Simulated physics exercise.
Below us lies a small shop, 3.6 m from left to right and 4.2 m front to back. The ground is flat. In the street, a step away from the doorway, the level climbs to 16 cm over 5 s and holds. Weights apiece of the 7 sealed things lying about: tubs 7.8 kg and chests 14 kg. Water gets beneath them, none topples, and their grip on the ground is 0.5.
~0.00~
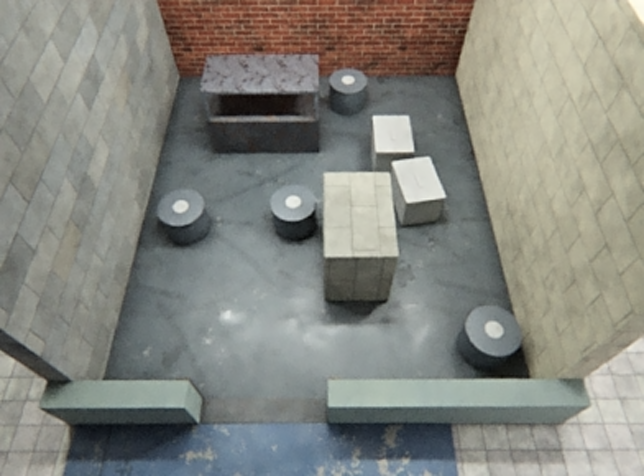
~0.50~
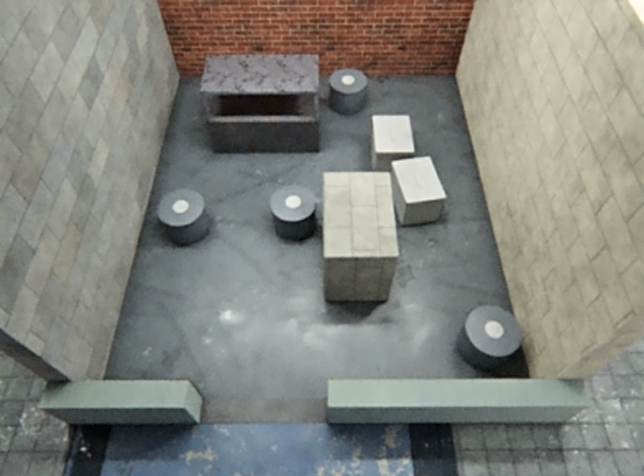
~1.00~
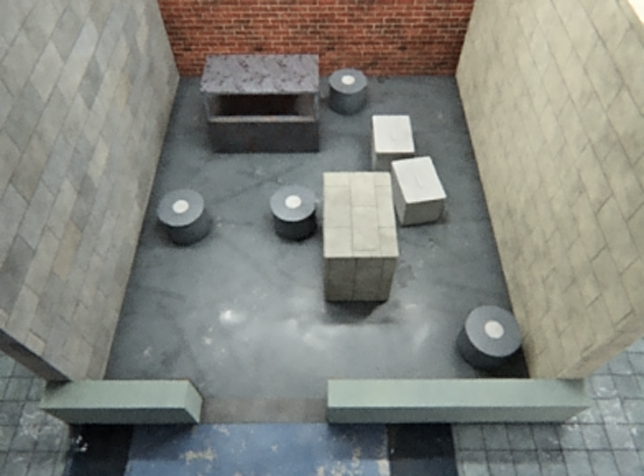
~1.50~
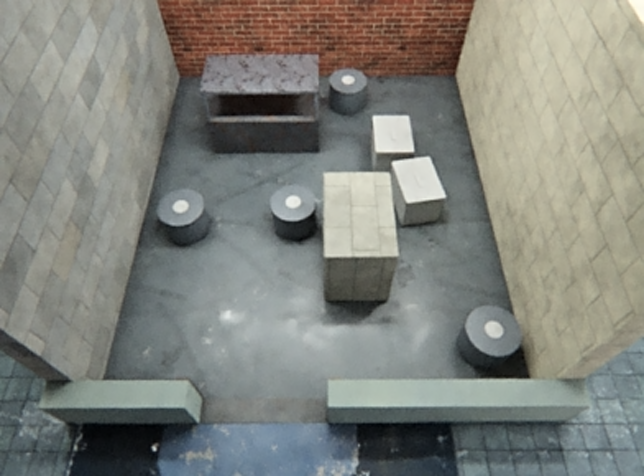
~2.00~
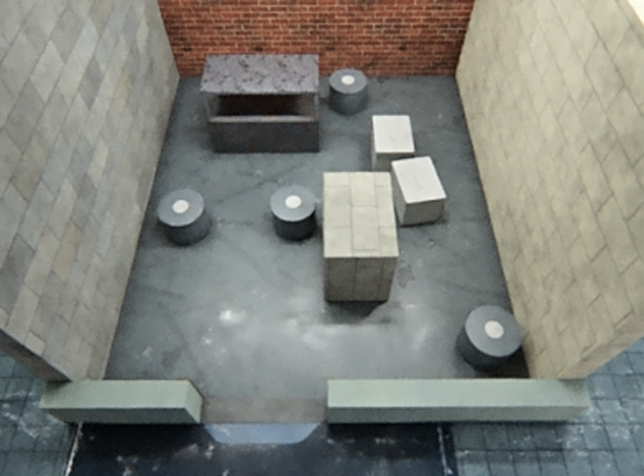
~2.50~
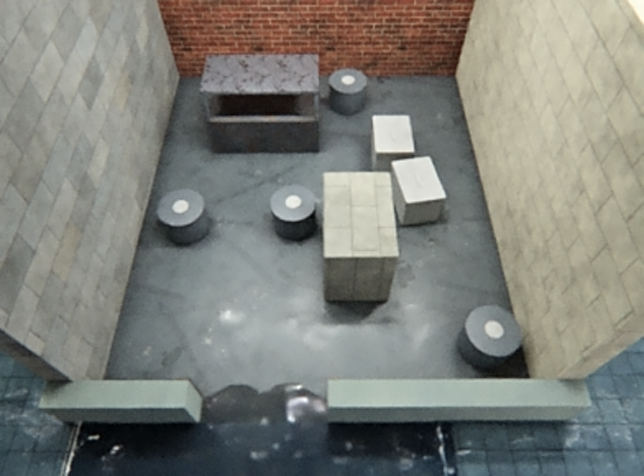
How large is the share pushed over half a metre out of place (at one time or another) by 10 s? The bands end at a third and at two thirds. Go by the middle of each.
Share: Less than a third.
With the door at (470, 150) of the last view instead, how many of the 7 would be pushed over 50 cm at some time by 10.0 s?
In that case 3 of them.
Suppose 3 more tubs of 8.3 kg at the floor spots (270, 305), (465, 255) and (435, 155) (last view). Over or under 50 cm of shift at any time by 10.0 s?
In turn: Past it, short of it, under.
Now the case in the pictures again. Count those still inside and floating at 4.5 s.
0 of them.
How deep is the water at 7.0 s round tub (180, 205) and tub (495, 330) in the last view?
Roughly 5 and 2 cm.
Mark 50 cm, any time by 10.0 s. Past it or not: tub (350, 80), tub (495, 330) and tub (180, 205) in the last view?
In that order: Less, under, past it.
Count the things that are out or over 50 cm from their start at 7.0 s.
I count 1.
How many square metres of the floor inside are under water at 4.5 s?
Roughly 3.0 m2.
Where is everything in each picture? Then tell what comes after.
In the first picture, a tub at (293, 202), on the bottom; a tub at (494, 330), on the bottom; water covers 0.0 m2; 0 of 7 have shifted.
In the second picture, a tub at (293, 202), on the bottom; a tub at (494, 330), on the bottom; 0.0 m2 under water; 0 of 7 have shifted.
In the third picture, a tub at (293, 202), on the bottom; a tub at (494, 330) rests on the ground; water covers 0.0 m2; 0 of 7 have shifted.
In the fourth picture, a tub at (293, 202) rests on the ground; a tub at (494, 330) rests on the ground; water covers 0.0 m2; 0 of 7 have shifted.
In the fifth picture, a tub at (293, 202), on the bottom; a tub at (494, 330) rests on the ground; 0.0 m2 under water; 0 of 7 have shifted.
In the sixth picture, a tub at (293, 202), on the bottom; a tub at (494, 330) rests on the ground; 0.0 m2 under water; 0 of 7 have shifted.
After 3.5 s 0 of 7 are over 50 cm from their spots; 0 afloat.
After 4.5 s 0 of 7 are over 50 cm from their spots; 0 afloat.
After 7.0 s 1 of 7 are over 50 cm from their spots; 1 afloat.
After 10.0 s 2 of 7 are over 50 cm from their spots, and 2 have been at some point; 2 afloat.
